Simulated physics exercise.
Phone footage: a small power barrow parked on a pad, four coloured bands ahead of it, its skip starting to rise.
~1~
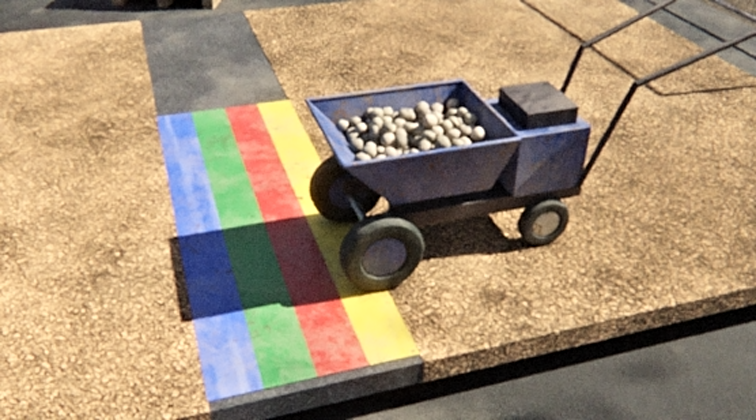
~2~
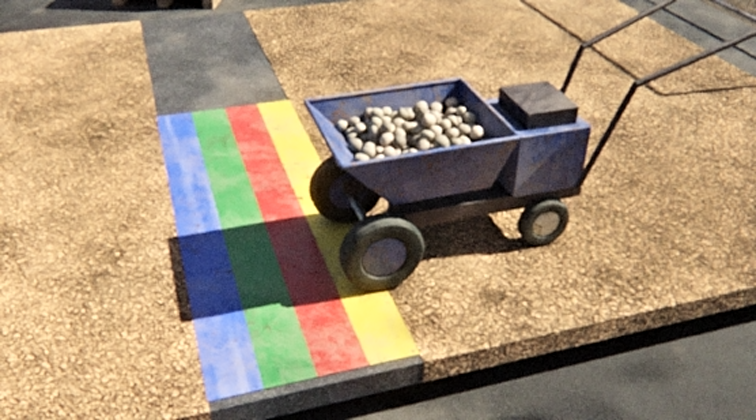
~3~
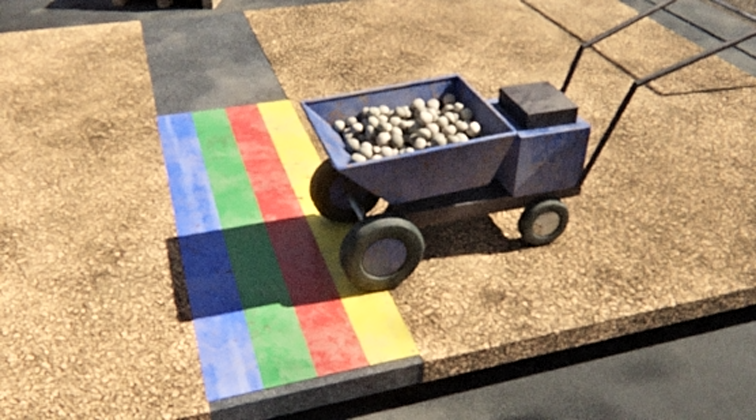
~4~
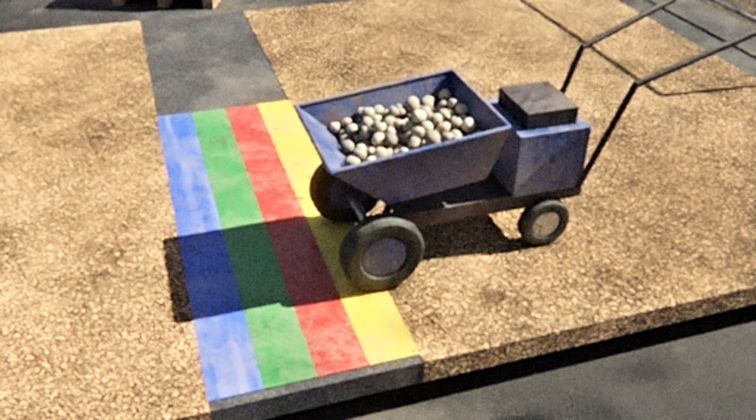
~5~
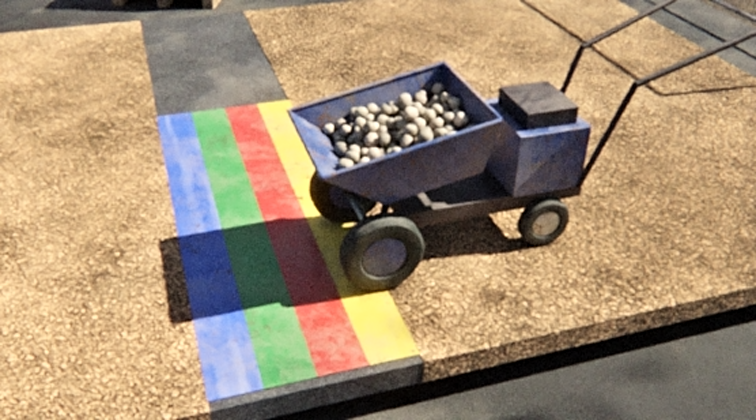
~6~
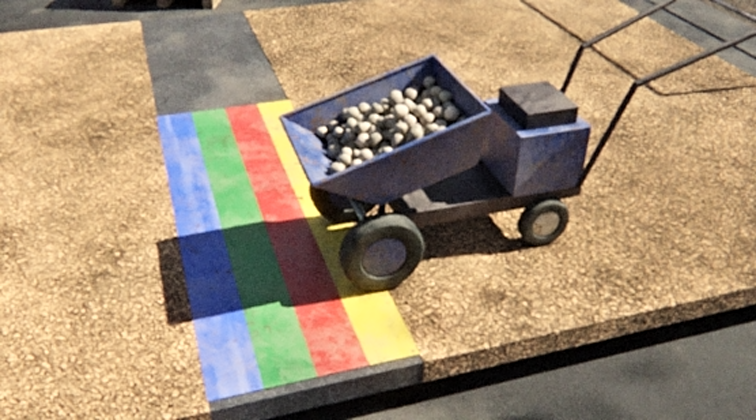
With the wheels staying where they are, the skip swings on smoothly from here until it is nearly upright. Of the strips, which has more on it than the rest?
I would say the blue one.
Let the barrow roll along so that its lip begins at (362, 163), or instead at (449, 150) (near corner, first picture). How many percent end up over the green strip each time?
30 % for the first, 20 % for the second.
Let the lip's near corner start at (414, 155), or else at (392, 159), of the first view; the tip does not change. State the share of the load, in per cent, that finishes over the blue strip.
First try: Around 20 %; second try: Around 30 %.
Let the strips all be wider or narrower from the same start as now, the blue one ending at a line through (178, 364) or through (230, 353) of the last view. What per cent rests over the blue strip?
About 40 and 40 per cent.
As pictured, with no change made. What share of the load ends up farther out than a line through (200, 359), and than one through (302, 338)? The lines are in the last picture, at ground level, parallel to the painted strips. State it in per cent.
About 20 and 90 %.
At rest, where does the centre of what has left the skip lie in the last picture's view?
The centre comes to rest close to (211, 273).
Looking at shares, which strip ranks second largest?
Just behind the leader sits that green strip.
Just after the last frame, skip tipped steeply; every one in the skip.
A moment on, skip tipped steeply; roughly two thirds in the skip; about a tenth over the green strip; roughly a quarter over the blue strip; just a few off the paint.
Further on, skip tipped right over; about a tenth in the skip; roughly a quarter over the green strip; roughly a third over the blue strip; roughly a quarter off the paint.
When it is over, skip tipped right over; about a tenth in the skip; not one over the yellow strip; not one over the red strip; roughly a quarter over the green strip; roughly half over the blue strip; roughly a quarter off the paint.
